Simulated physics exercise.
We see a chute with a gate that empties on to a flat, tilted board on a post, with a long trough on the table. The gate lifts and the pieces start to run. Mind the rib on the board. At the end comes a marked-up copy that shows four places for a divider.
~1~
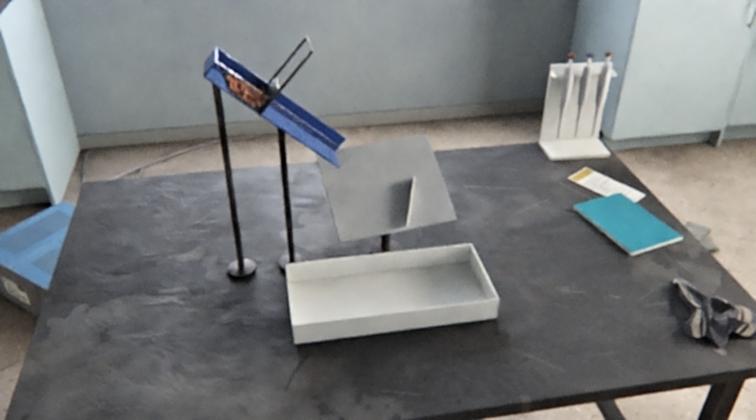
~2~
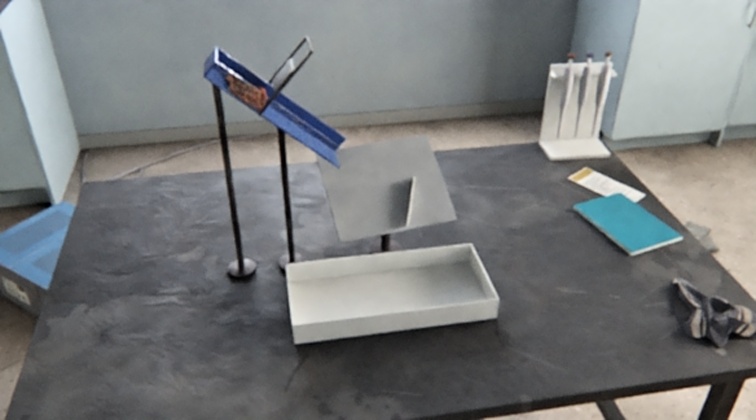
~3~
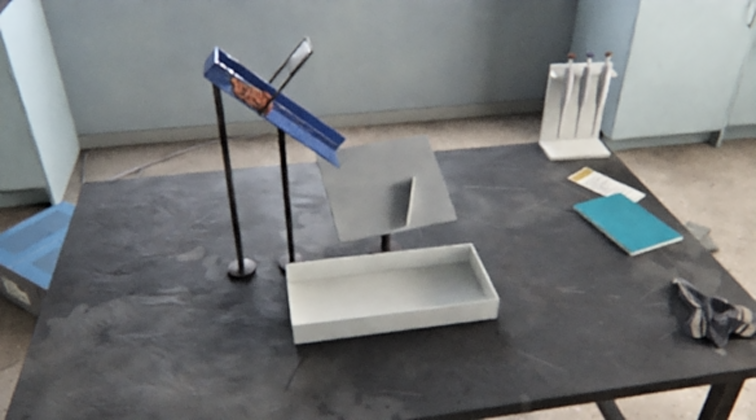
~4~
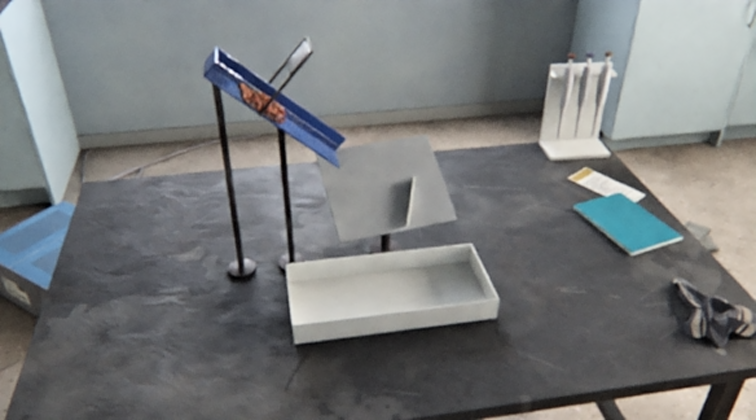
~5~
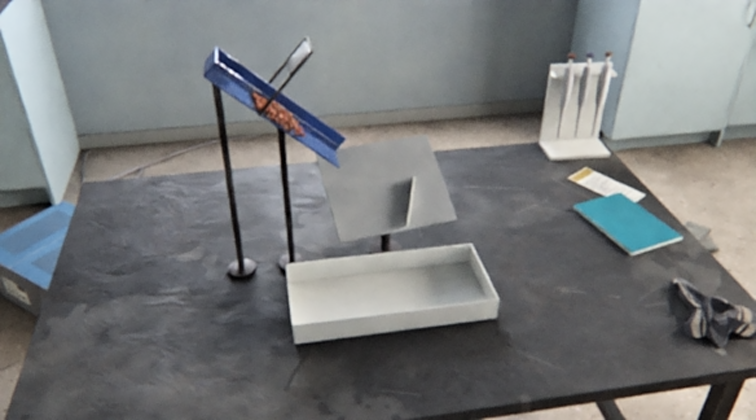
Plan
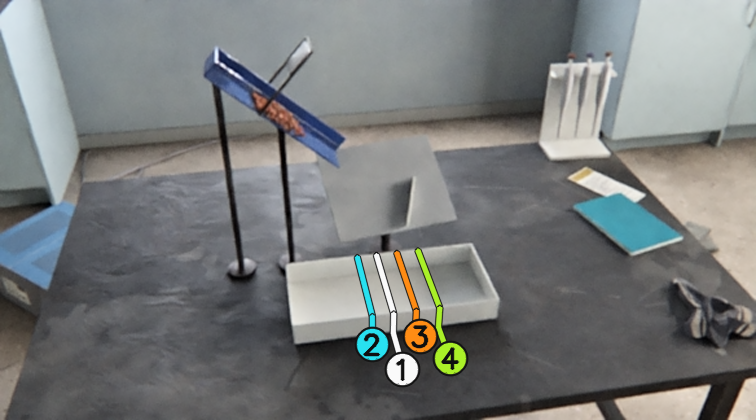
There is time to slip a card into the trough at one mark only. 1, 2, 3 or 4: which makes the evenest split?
Use line 3.
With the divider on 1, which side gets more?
More lands on the right.
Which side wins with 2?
More lands on the right.
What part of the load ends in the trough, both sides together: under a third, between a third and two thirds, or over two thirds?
It is over two thirds.
On the marked copy, line 1 crosses the front rim at (393, 312); line 2 crosses the front rim at (372, 315); line 3 crosses the front rim at (416, 310); line 4 crosses the front rim at (439, 307).
For line 1, of what is caught, just a few on the left of the divider, almost all on the right.
For line 2, of what is caught, not one piece on the left of the divider, every piece on the right.
For line 3, of what is caught, roughly half on the left of the divider, roughly half on the right.
For line 4, of what is caught, almost all on the left of the divider, about a tenth on the right.
